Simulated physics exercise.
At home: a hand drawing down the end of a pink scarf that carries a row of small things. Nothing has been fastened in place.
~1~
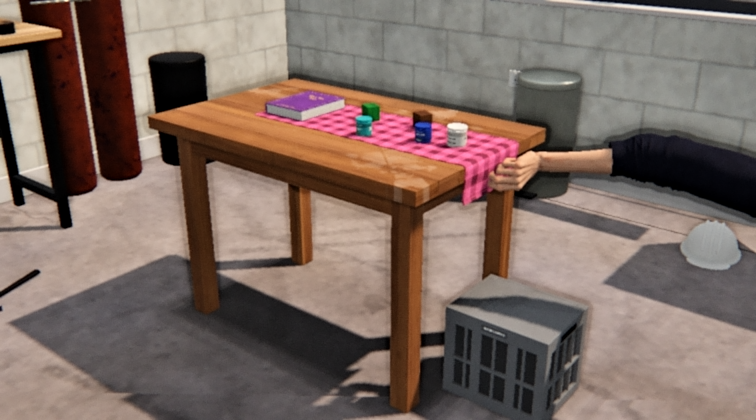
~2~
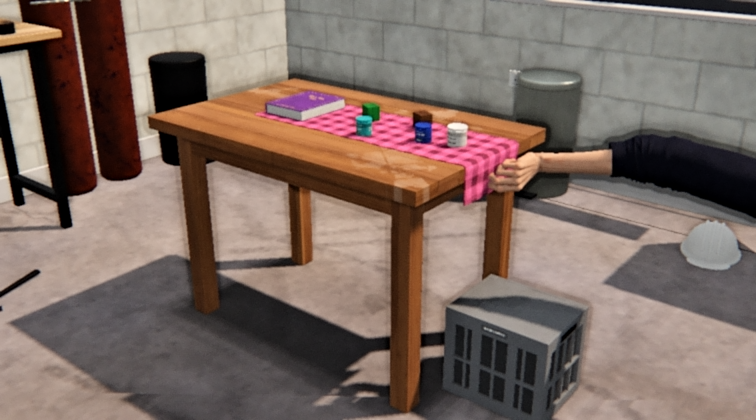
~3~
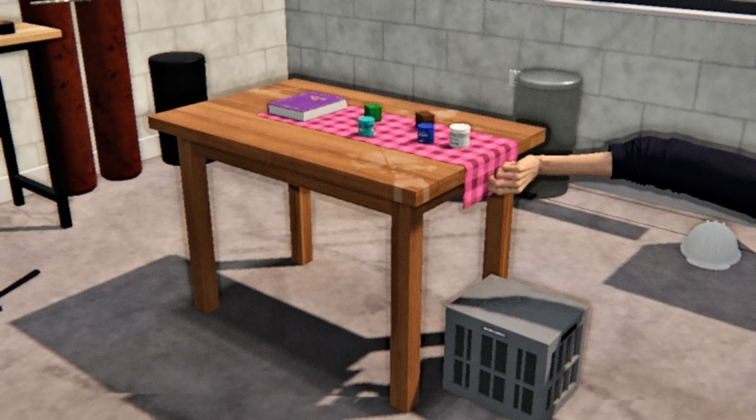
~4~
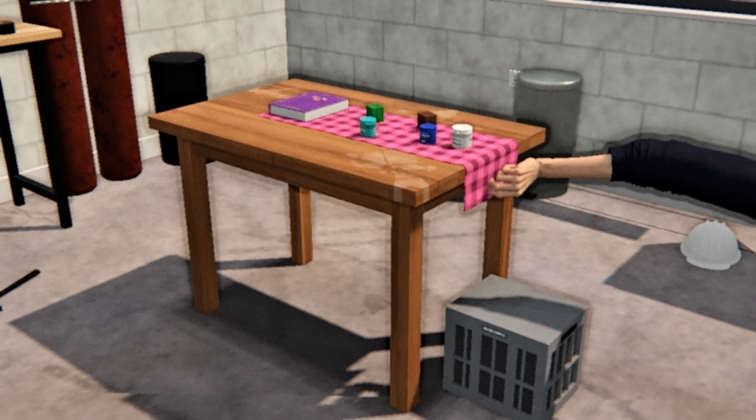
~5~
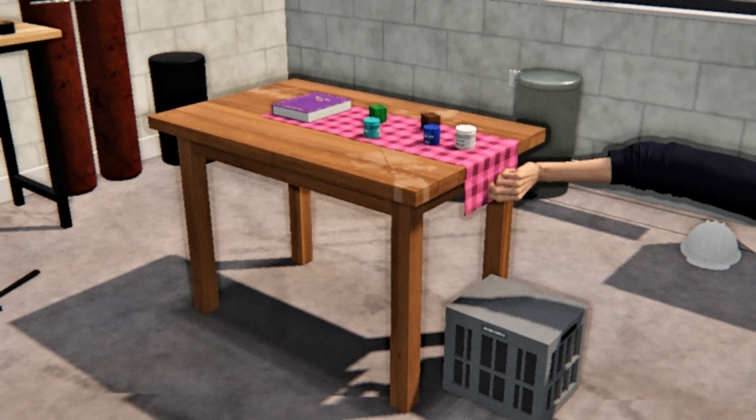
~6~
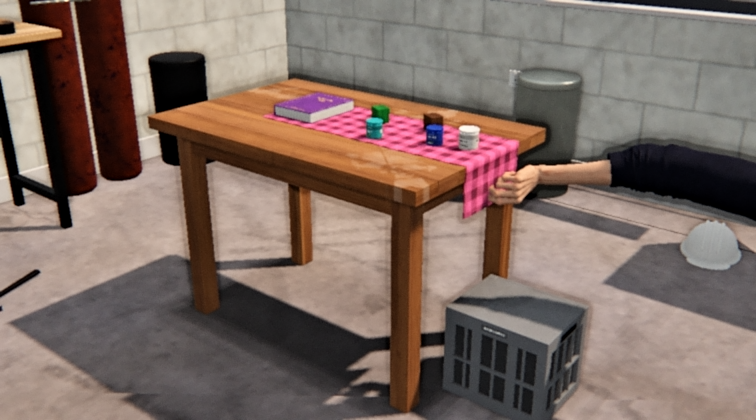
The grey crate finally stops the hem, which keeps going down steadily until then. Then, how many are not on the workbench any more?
You will see three of them fall.
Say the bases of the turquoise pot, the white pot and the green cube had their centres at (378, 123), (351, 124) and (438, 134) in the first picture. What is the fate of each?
The turquoise pot does not fall, the white pot keeps its place on top, the green cube drops off.
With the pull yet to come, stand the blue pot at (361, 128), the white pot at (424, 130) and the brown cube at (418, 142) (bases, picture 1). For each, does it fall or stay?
Blue pot: Safe. White pot: Lost. Brown cube: Lost.
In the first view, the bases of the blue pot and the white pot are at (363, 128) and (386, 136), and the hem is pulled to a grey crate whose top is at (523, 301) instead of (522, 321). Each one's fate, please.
Observed: Blue pot remains seated; white pot remains seated.
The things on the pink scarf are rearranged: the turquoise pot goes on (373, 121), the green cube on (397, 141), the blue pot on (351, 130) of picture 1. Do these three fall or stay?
The turquoise pot ends up still aboard, the green cube ends up knocked off, the blue pot ends up still aboard.
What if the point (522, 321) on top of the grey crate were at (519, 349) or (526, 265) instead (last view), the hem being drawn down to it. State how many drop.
First height: 4; second height: 1.
Early on, hem near (489, 254); white pot gone.
Midway, hem near (488, 280); white pot and blue pot gone.
Finally, hem on the crate; white pot, blue pot and brown cube gone. It carries off three.
